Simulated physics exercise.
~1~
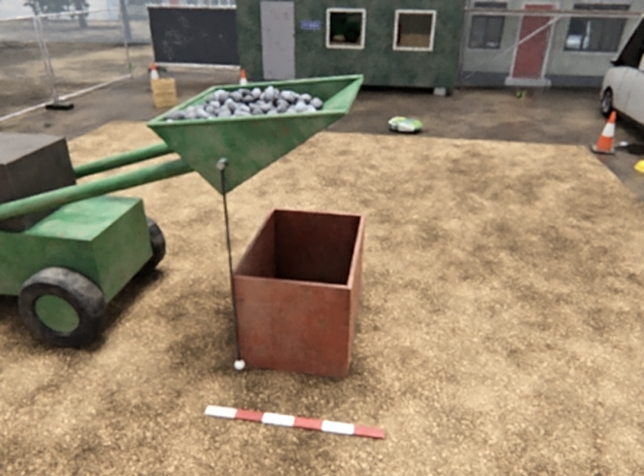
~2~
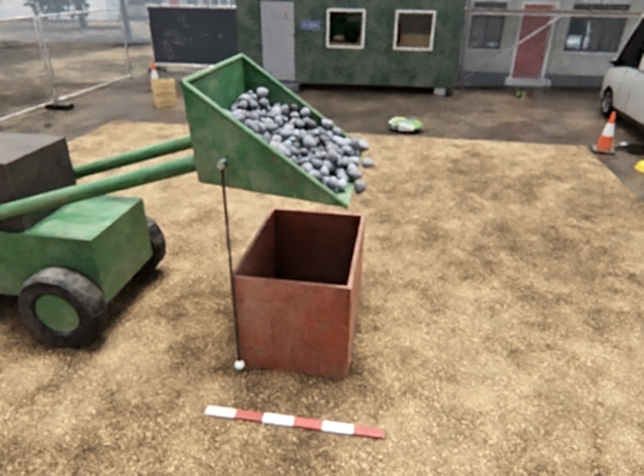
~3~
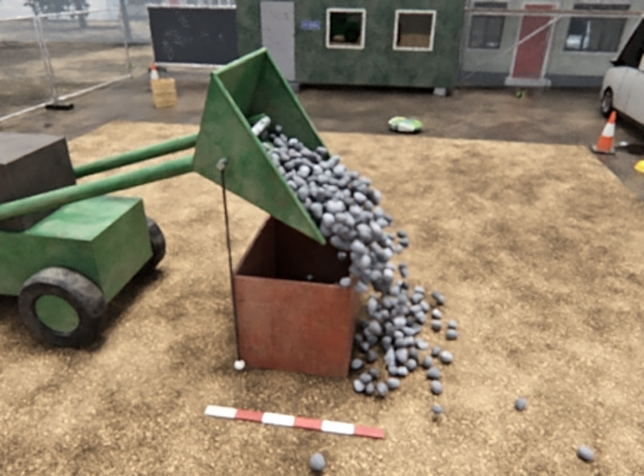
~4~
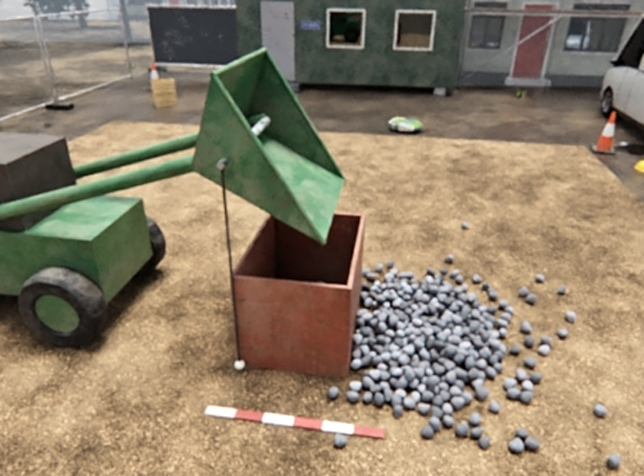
To begin with, a green loader on the left holds a raised bucket full of round grey stones beside an open rusty-red bin, with a red and white striped staff lying in front. The bucket tips forward to the right, and the stones slide toward its lower lip. As it tilts more steeply, they pour over the edge, mostly past the bin's right side, and a few roll away across the sandy ground. Finally the bucket hangs steeply tilted and empty, while nearly all the stones lie in a wide heap right of the bin.
